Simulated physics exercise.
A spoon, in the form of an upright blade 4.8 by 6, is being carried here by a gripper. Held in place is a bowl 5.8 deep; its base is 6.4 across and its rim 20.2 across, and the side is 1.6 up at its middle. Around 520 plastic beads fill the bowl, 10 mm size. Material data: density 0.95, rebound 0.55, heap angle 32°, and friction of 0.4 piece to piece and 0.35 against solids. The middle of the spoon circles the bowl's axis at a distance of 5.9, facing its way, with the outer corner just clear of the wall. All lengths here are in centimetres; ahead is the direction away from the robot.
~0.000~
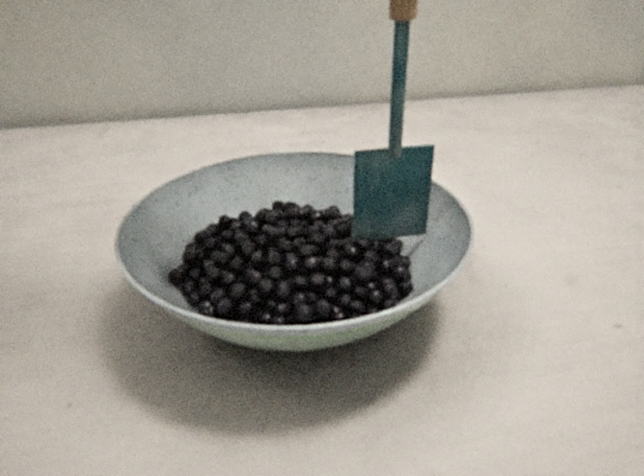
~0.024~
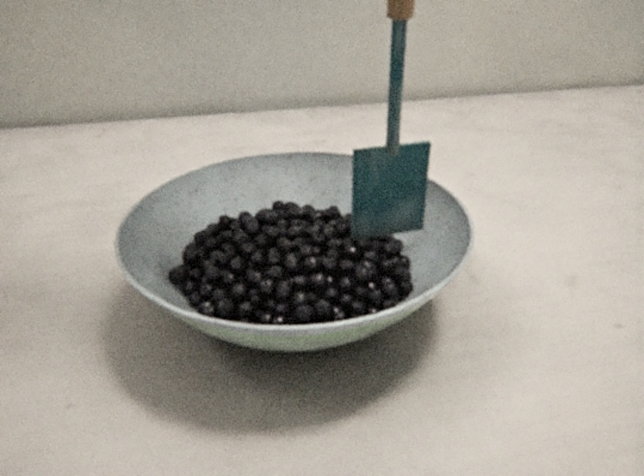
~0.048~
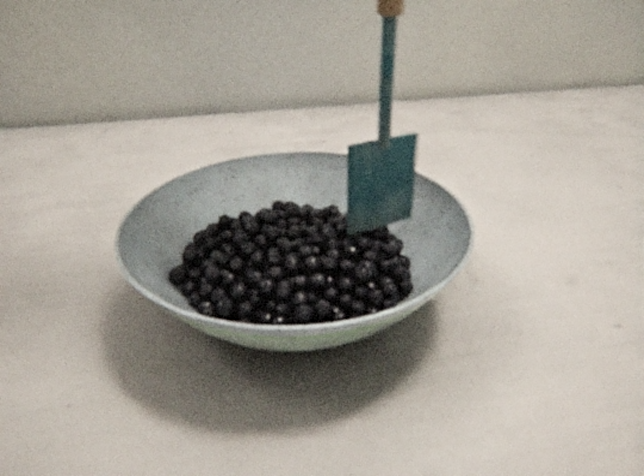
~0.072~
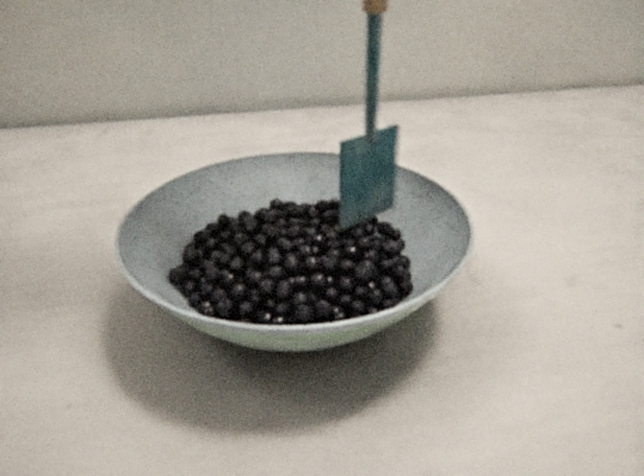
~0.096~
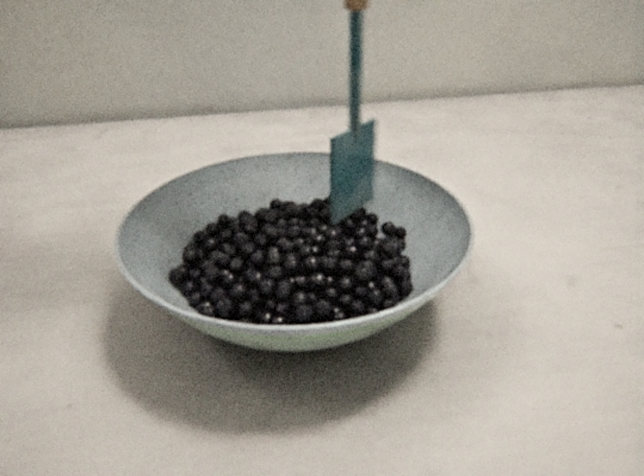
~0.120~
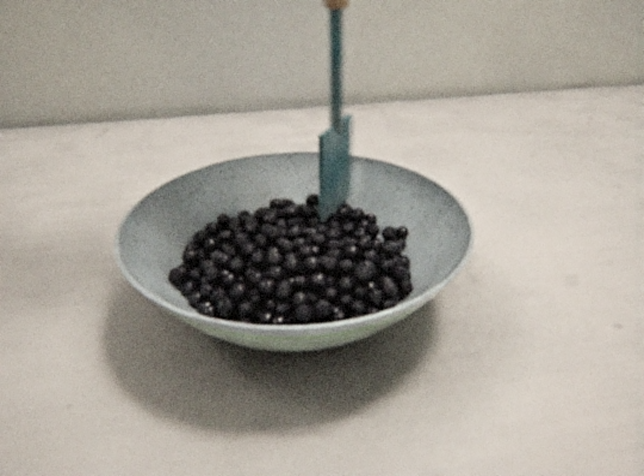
A wide grey bowl of dark beads resting on a pale surface while a teal flat-bladed tool sweeps leftward along its far side, turning edge-on.
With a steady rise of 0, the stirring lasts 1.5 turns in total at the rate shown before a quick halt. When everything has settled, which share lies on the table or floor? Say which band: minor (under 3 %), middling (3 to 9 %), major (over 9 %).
Band: Middling.
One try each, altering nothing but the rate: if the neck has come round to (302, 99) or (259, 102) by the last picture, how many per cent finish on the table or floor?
First try: About 15 %; second try: About 20 %.
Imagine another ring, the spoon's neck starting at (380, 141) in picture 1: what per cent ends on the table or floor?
About 15 percent ends up on the table or floor.
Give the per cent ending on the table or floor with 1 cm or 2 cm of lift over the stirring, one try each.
Around 0 percent, then 0 percent.
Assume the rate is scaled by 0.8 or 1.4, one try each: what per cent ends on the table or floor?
It would be some 5 and 15 percent respectively.
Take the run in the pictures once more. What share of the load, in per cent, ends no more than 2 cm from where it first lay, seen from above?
About 75 percent.
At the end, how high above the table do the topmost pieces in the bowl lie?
It reaches some 5.0 cm above the table.
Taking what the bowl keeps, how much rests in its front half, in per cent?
About 55 %.
After 0.47 s, 244° round, highest piece 7 above the table; 519 in the bowl, 4 in flight or on the tool.
After 0.82 s, 74° round, highest piece 7 above the table; 510 in the bowl, 10 on the table or floor, 3 in flight or on the tool.
After 1.20 s, 180° round, highest piece 6 above the table; 499 in the bowl, 24 on the table or floor.
After 1.90 s, 180° round, highest piece 5 above the table; 499 in the bowl, 24 on the table or floor.
In the end, 499 in the bowl, 24 on the table or floor. That is 5 % on the table or floor.
